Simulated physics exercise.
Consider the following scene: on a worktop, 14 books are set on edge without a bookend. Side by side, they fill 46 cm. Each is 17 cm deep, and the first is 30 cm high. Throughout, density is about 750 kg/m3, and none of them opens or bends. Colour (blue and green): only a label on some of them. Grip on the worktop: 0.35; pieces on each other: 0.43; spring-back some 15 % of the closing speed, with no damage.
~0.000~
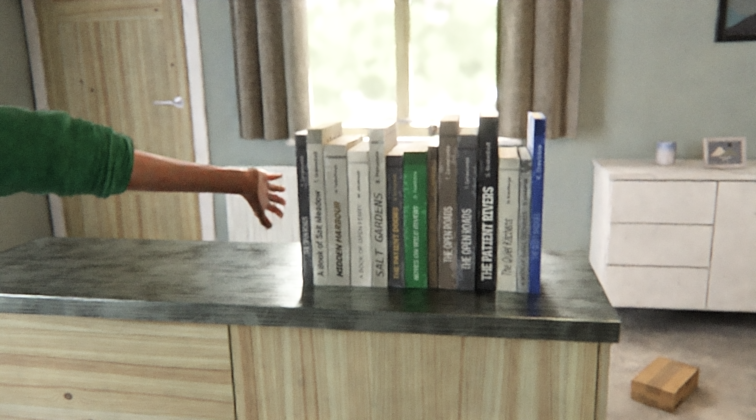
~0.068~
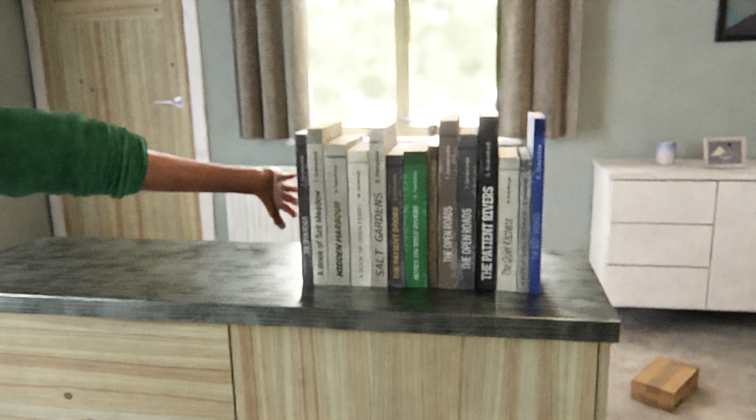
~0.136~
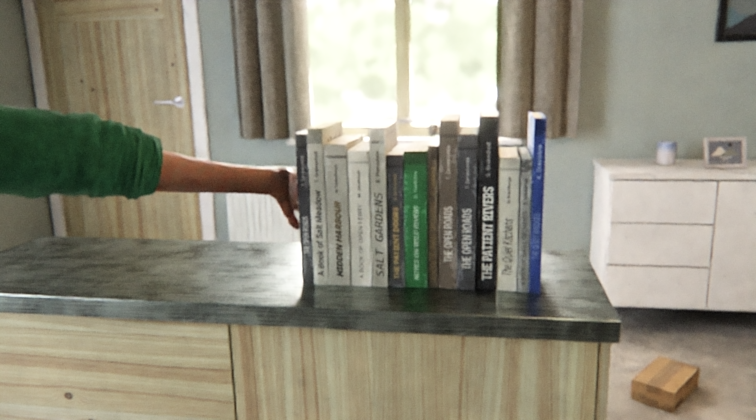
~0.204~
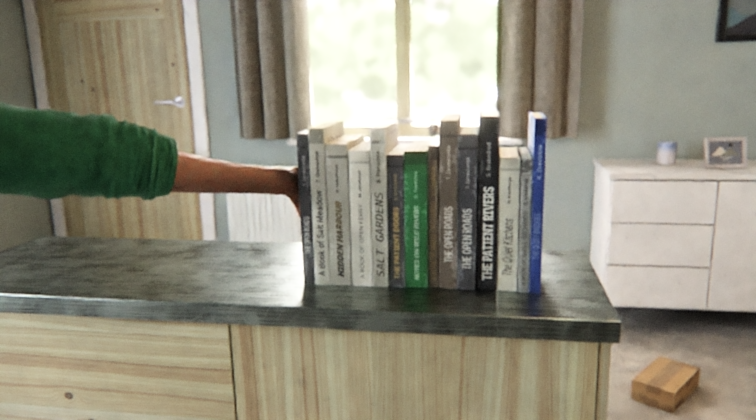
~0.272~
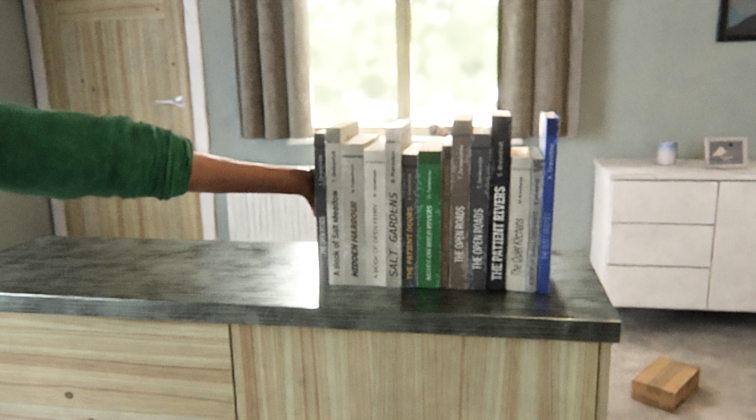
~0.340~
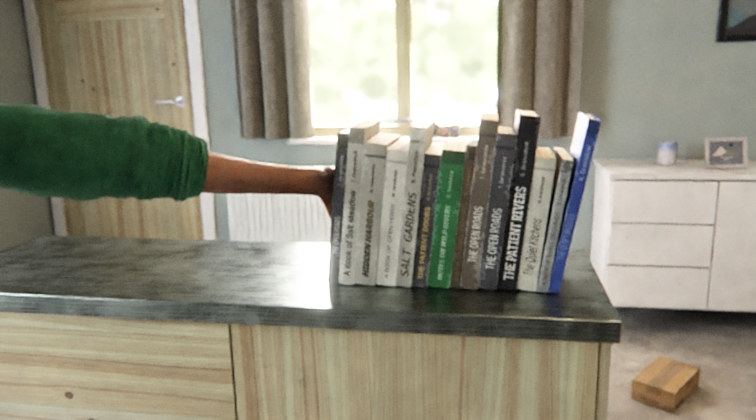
A dark-skinned hand on a green-sleeved arm reaches in from the left toward a row of upright books on a dark-topped wooden counter, seen from the front by a still camera. Grey, white and black books flank a green one, with a blue one at the right end, before a bright curtained window, door and white drawers. The hand presses the leftmost book and pushes the row rightward, and the books lean right, the blue one most.
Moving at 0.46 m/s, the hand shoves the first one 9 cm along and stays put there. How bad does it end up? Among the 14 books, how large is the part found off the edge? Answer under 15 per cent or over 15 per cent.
Upwards of 15 per cent of them.
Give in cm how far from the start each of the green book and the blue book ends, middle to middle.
Green: 20 cm, blue: 120 cm.
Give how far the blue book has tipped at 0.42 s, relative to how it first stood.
Roughly 25 degrees.
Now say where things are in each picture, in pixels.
In the first picture (each place is the centre of the face we see best), hand (253, 188) 9 cm from the first; blue book (537, 209); green book (416, 222); all in place.
In the second picture, hand (268, 188) 6 cm from the first; blue book (537, 209).
In the third picture, hand (283, 188) 29 mm from the first; blue book (537, 209).
In the fourth picture, hand (297, 189) 2 mm in; blue book (538, 209).
In the fifth picture, hand (312, 188) 33 mm in; green book (429, 221) moved 24 mm; 9 have shifted.
In the sixth picture, hand (327, 189) 6 cm in; blue book (573, 209) tilted 10°; green book (446, 221) tilted 6°; 14 have shifted.
By 0.42 s, none of the 14 books off the edge, 14 disturbed; blue book tilted 24°; green book tilted 15°.
By 0.62 s, none of the 14 books off the edge, 14 disturbed; blue book on its side; green book tilted 43°.
By 0.94 s, 2 of the 14 books off the edge; blue book on its side; green book tilted 47°.
By 1.28 s, 4 of the 14 books off the edge; blue book on its side; green book tilted 48°.
When it is over (1.7 s), 4 of the 14 books off the edge; blue book on its side; green book tilted 49°. That is 29 per cent. In pixels of the last frame, middles, green book near (497, 227).
